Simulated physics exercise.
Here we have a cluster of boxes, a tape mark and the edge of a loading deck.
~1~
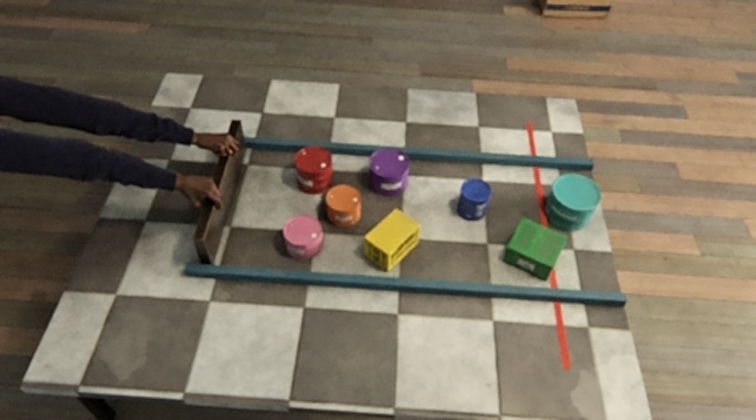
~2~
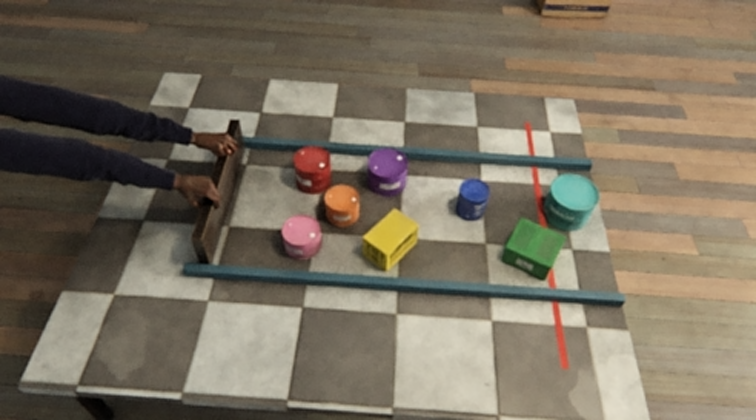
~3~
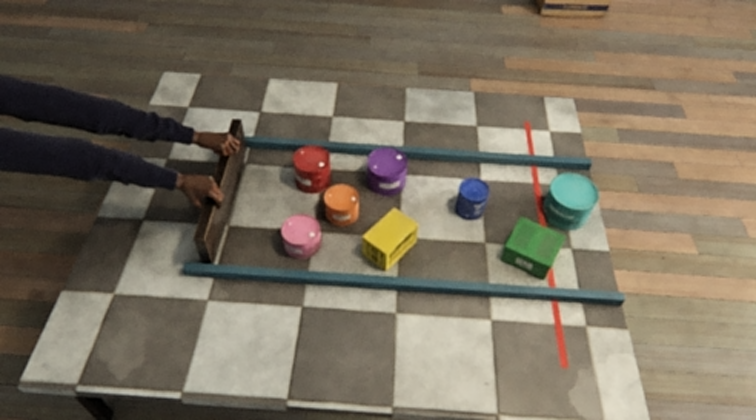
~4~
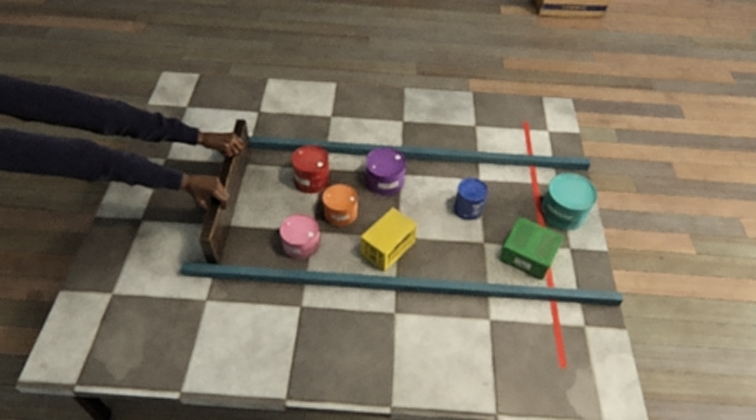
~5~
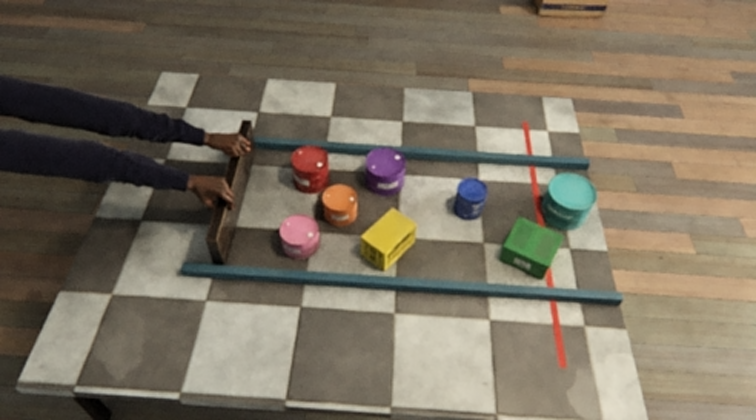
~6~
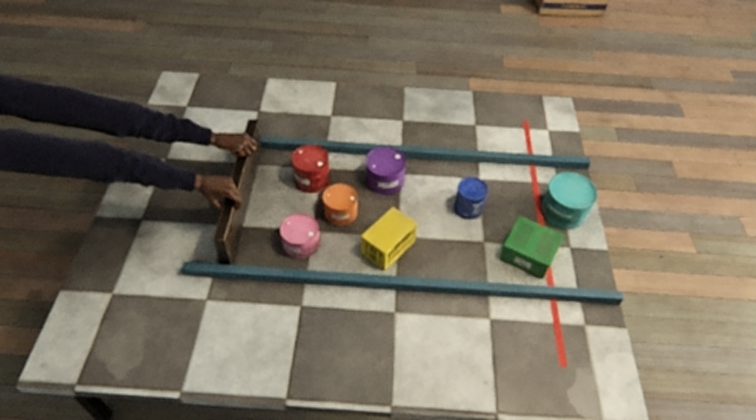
On a checkered surface, two hands slide a plank slightly right toward colorful containers that stay still.
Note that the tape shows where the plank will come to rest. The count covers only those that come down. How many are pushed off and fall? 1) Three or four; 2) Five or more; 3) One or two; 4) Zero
Option 3: One or two.
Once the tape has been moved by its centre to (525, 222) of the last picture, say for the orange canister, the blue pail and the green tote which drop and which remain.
Looking at each: The orange canister remains on top, the blue pail remains on top, the green tote goes off.
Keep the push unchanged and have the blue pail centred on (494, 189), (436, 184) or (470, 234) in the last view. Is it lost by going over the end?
Spot by spot: It never drops; it never drops; it never drops.
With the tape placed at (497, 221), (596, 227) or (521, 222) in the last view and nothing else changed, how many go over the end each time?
Respectively, 0, 8 and 1.
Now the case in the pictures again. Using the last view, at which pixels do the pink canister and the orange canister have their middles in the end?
The pink canister ends at (570, 265) and the orange canister at (564, 235).
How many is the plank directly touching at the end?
That number would be 4.
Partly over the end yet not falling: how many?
It totals 2.
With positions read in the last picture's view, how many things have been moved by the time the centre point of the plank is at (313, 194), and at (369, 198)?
I get 2 at the one place and 5 at the other.
Soon after, none off yet; turquoise pail at rest near (568, 201); green tote at rest near (531, 247); blue pail at rest near (470, 199).
Then, none off yet; turquoise pail at rest near (568, 201); green tote moved about its own width near (582, 251); blue pail moved well along near (530, 205).
At rest, the number that fall off is one or two; fallen, green tote.
